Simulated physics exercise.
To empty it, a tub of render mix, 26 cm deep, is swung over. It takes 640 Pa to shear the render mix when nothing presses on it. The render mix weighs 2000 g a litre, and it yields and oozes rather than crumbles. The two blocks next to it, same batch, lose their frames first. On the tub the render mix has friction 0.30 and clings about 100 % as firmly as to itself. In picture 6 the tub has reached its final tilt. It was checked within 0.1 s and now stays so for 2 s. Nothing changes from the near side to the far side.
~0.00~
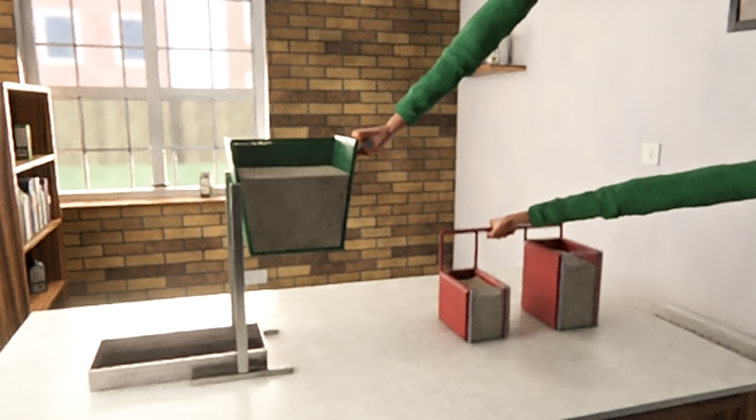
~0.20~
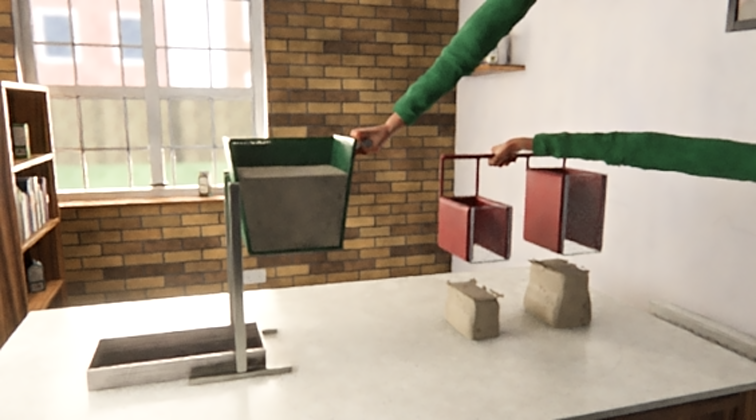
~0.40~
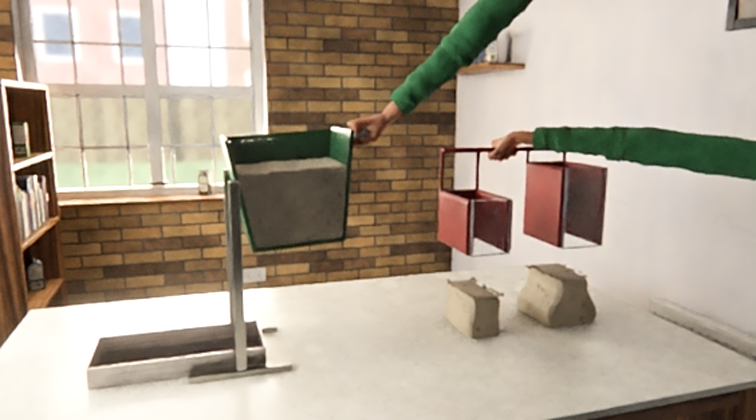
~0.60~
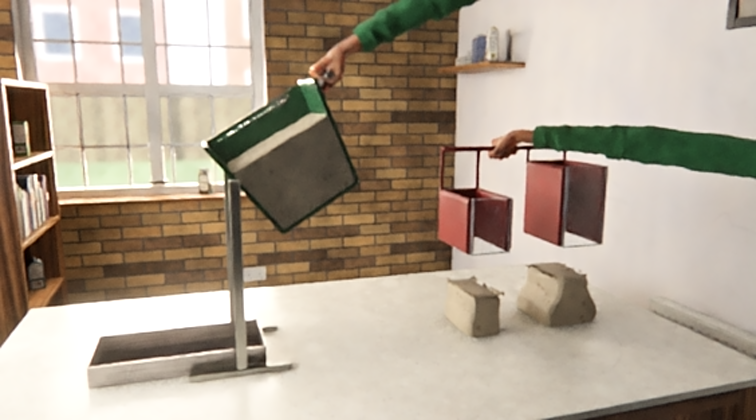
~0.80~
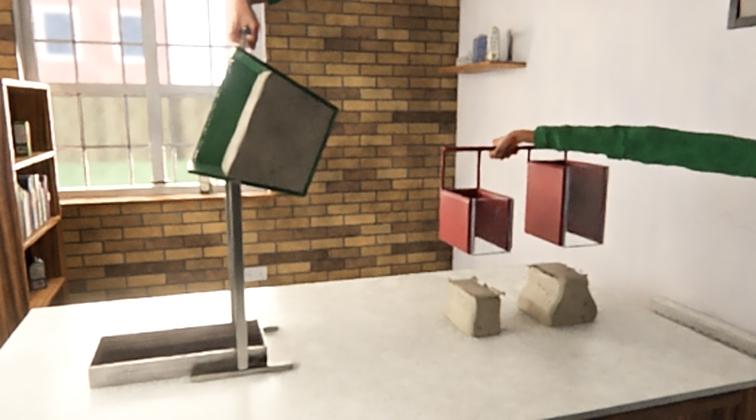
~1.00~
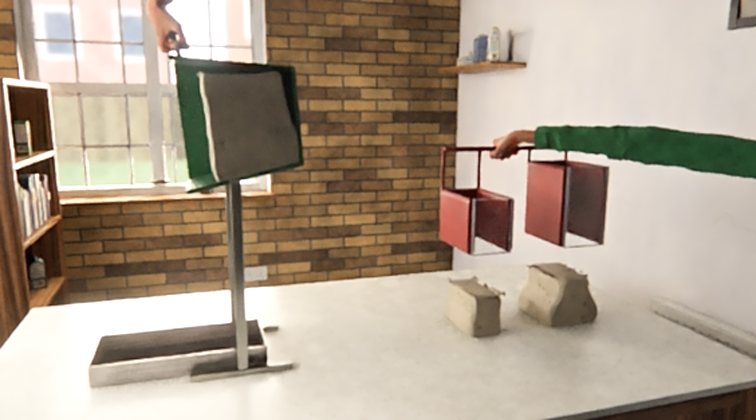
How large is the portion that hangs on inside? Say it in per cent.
About 44 %.
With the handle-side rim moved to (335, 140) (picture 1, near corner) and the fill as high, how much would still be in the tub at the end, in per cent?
In that case some 65 per cent.
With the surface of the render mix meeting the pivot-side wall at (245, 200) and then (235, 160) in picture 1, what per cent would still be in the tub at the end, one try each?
In that order: 60 %, 40 %.
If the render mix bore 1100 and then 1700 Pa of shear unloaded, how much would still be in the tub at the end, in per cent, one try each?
In turn about 65 %, 100 %.
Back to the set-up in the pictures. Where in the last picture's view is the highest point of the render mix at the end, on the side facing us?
Near (265, 133).
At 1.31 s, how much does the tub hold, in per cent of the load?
Some 60 per cent.
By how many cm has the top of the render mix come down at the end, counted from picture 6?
About 14 cm.
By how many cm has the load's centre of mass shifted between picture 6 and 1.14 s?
About 6 cm.
By 1.14 s, the tub is at 94 degrees and holds 97 %.
By 1.31 s, the tub is at 94 degrees and holds 60 %.
By 1.48 s, the tub is at 94 degrees and holds 46 %.
By 1.65 s, the tub is at 94 degrees and holds 45 %.
By 3.00 s, at the end, the tub is at 94 degrees and holds 44 %.
